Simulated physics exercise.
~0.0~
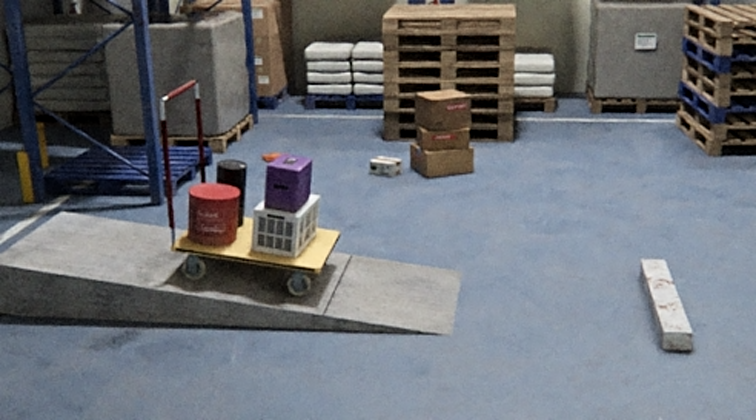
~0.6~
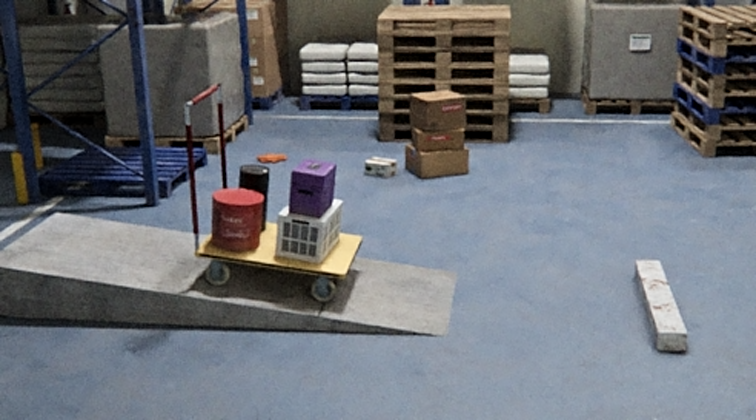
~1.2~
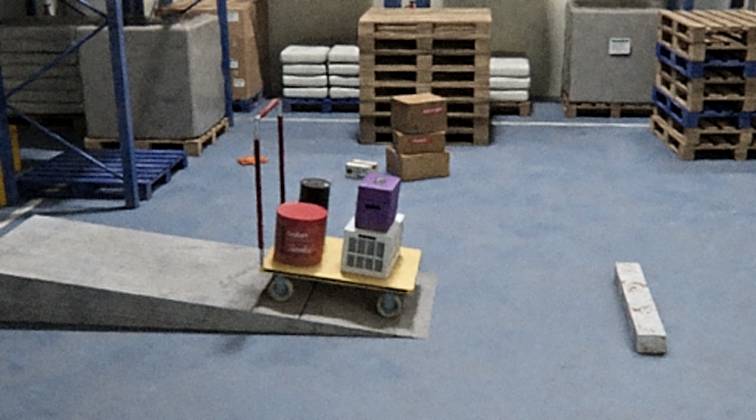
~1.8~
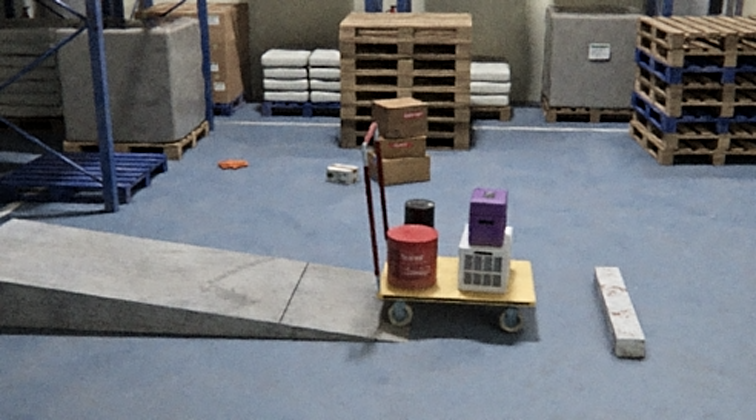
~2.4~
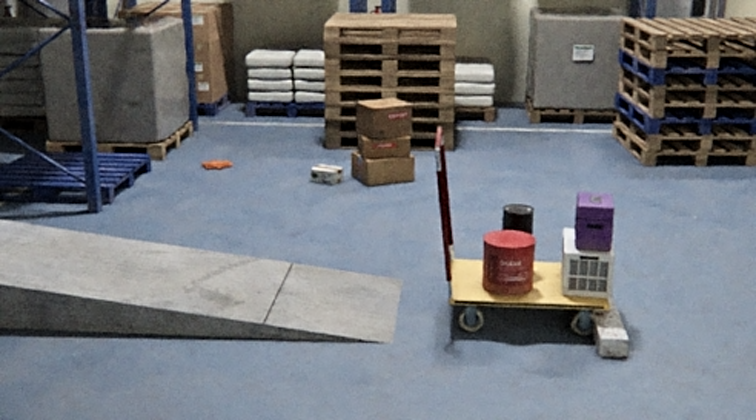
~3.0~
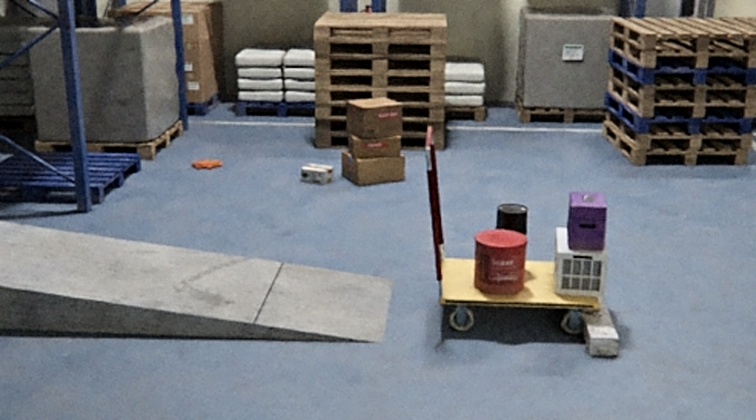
The footage shows a flat trolley carrying a red pail, a black canister and a purple toolbox on a white crate as it rolls right down a ramp and across a blue floor, stopping at a low kerb with the load shifted slightly forward but still upright aboard.
